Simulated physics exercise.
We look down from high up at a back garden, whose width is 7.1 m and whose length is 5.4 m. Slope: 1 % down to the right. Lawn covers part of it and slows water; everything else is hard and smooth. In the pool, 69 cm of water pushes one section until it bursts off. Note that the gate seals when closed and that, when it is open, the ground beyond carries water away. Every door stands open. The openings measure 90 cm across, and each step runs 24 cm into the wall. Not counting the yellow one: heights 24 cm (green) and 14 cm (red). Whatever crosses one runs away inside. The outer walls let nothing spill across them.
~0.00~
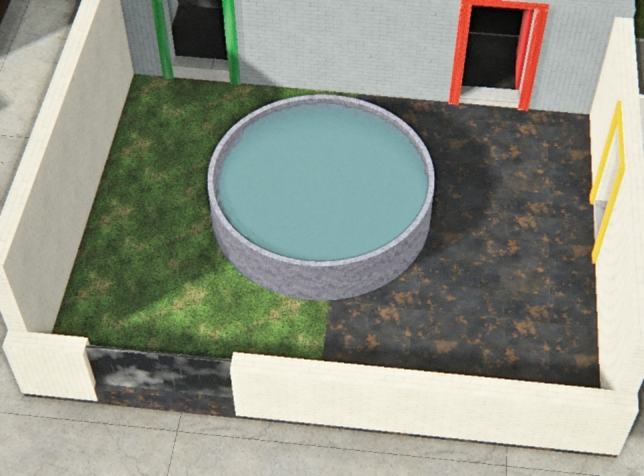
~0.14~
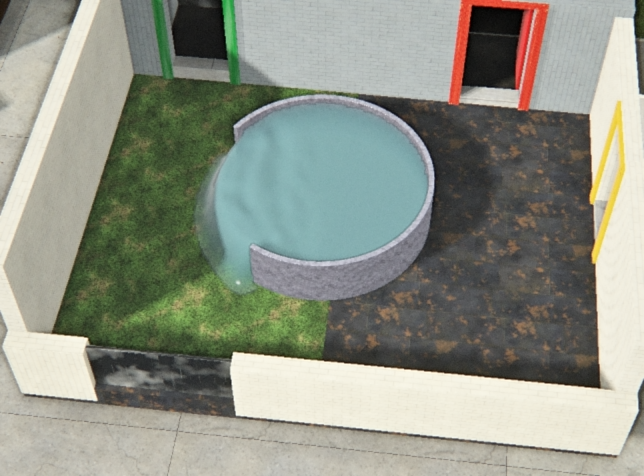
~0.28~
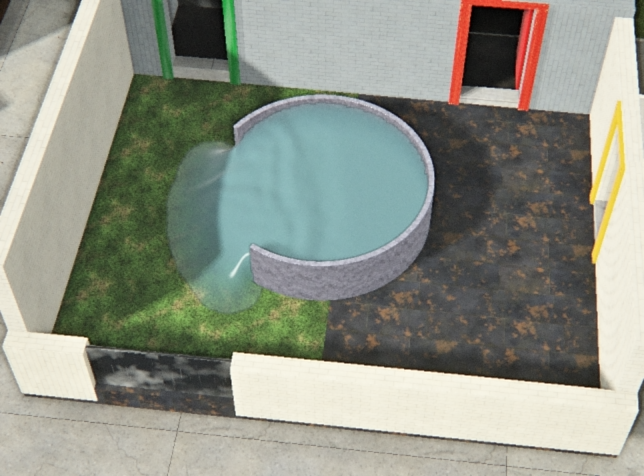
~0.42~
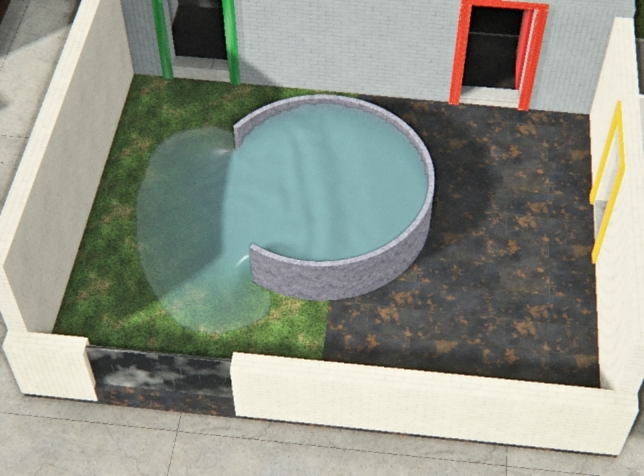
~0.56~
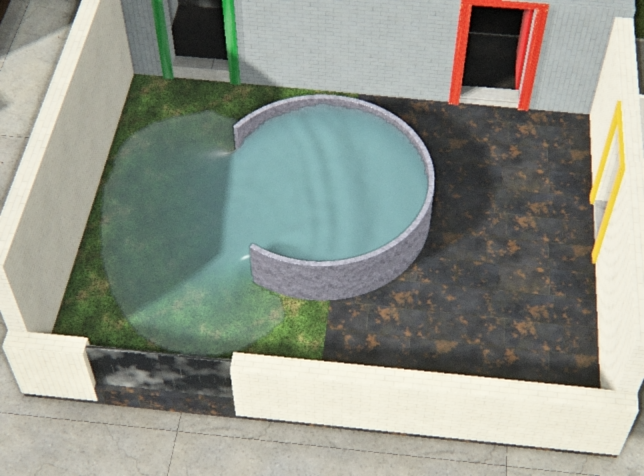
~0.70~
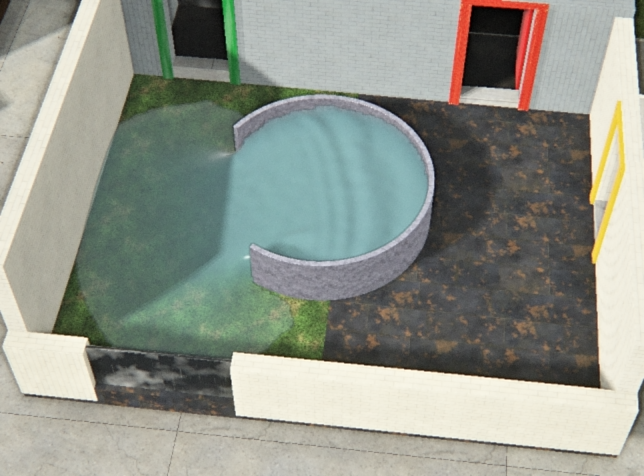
In the video, a round stone-walled pool stands full in a walled garden seen from above, then part of its left wall is gone and water pours through the gap, spreading in a widening sheet across the grass.
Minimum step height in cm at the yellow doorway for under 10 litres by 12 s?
Roughly 16 cm.
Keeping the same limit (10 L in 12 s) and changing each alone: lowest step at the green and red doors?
About 23 cm at green and about 17 cm at red.
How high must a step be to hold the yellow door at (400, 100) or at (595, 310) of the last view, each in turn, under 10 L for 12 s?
In turn: Roughly 14.5 cm, roughly 17 cm.
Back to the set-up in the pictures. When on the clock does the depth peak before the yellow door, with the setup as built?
It peaks at about 10.0 s.
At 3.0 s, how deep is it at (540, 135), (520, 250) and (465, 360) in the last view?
Approx. 0 / 0 / 0 cm.
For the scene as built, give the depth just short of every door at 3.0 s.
Door by door in cm - green 26, red 0, yellow 0.
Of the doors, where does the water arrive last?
That's the yellow one.
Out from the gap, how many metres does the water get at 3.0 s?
Around 3.2 m out.
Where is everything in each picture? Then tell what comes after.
Still water, 69 cm deep, in the pool at (321, 179); the yellow door at (609, 182) is dry, in the first frame.
The front is at a hidden place, 0.3 m from the gap at (216, 213); 0.5 m2 of floor is wet, 69 cm left at the back, in the second frame.
Water pours out at (217, 214) and has run 0.7 m, to (191, 156); about 11 cm deep outside, 69 cm at the back, in the third frame.
Water pours out at (217, 216) and has run 1.2 m, to (160, 150); about 10 cm deep outside, 69 cm at the back, in the fourth frame.
The gap is at (217, 217), the front 1.7 m out at (129, 144); the back of the pool holds 69 cm, in the fifth frame.
The front is at (112, 337), 2.0 m from the gap at (217, 216); 8.6 m2 of floor is wet, 69 cm left at the back; the yellow door at (609, 182), 5.3 m from the gap, is still 4.6 m from the nearest water, in the sixth frame.
After 1.4 s water covers 35 % of the floor, deepest (42 cm) near (97, 235); it has not reached the yellow door.
After 3.0 s water covers 45 % of the floor, deepest (43 cm) near (46, 354); it has not reached the yellow door.
After 12.0 s water covers 100 % of the floor, deepest (20 cm) near (597, 426); 16 cm at the yellow door, 66 litres in over its 11 cm step.
At the yellow door as built, the water arrived by 5.2 s and peaked near 18 cm at 10.0 s.
With a step of 14.5 cm, 23 litres would have come in within the 12 s; with 19.5 cm, 1 litre. So under 10 litres takes about 16 cm.
